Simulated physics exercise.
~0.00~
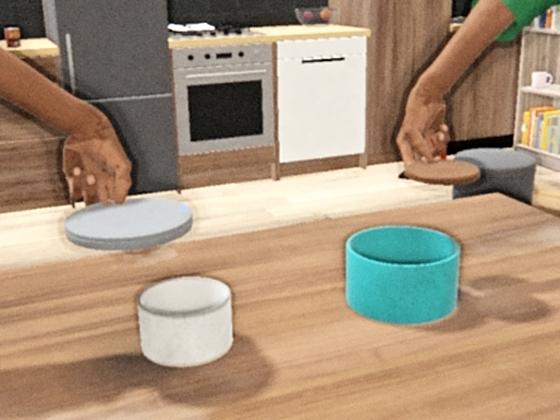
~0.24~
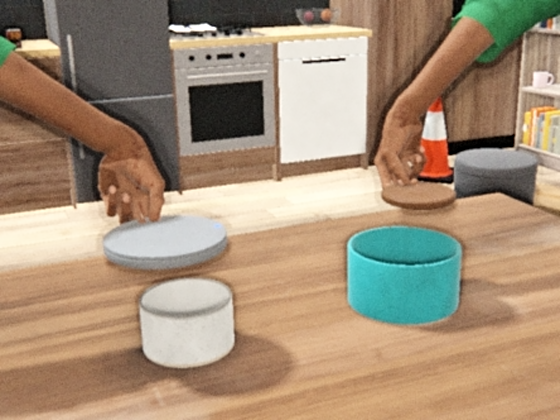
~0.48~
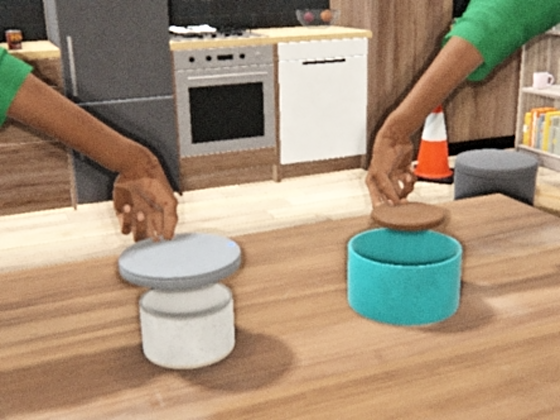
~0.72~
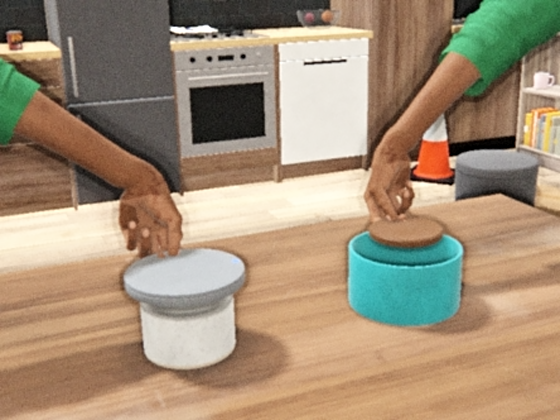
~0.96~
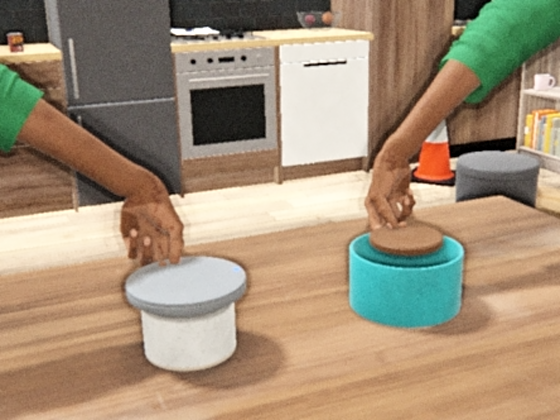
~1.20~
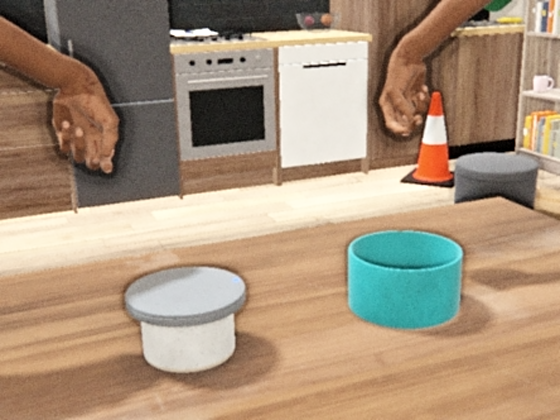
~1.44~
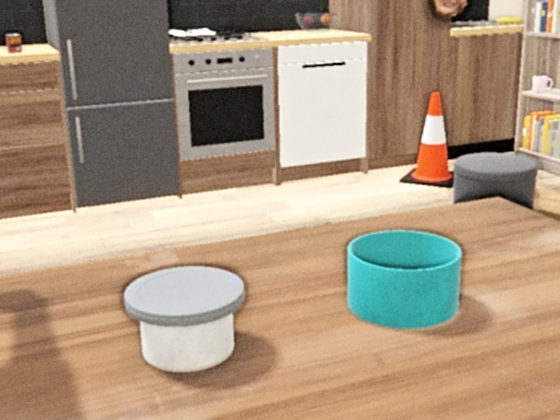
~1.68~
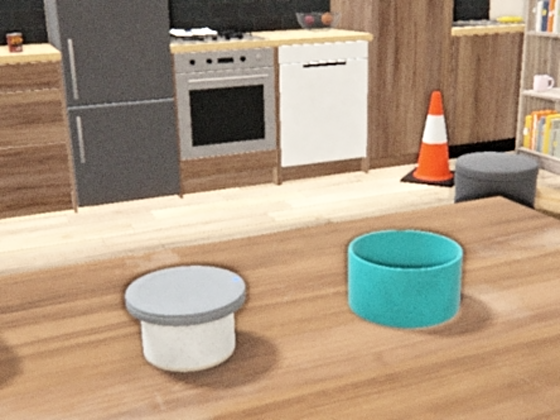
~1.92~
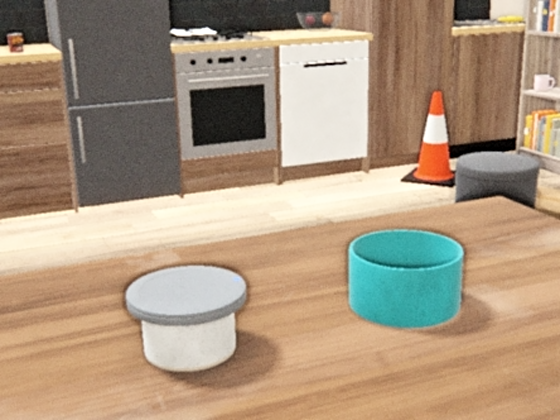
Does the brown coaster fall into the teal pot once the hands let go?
Yes, the brown coaster drops inside the teal pot and out of sight, while the grey lid stays resting on the rim of the white one.
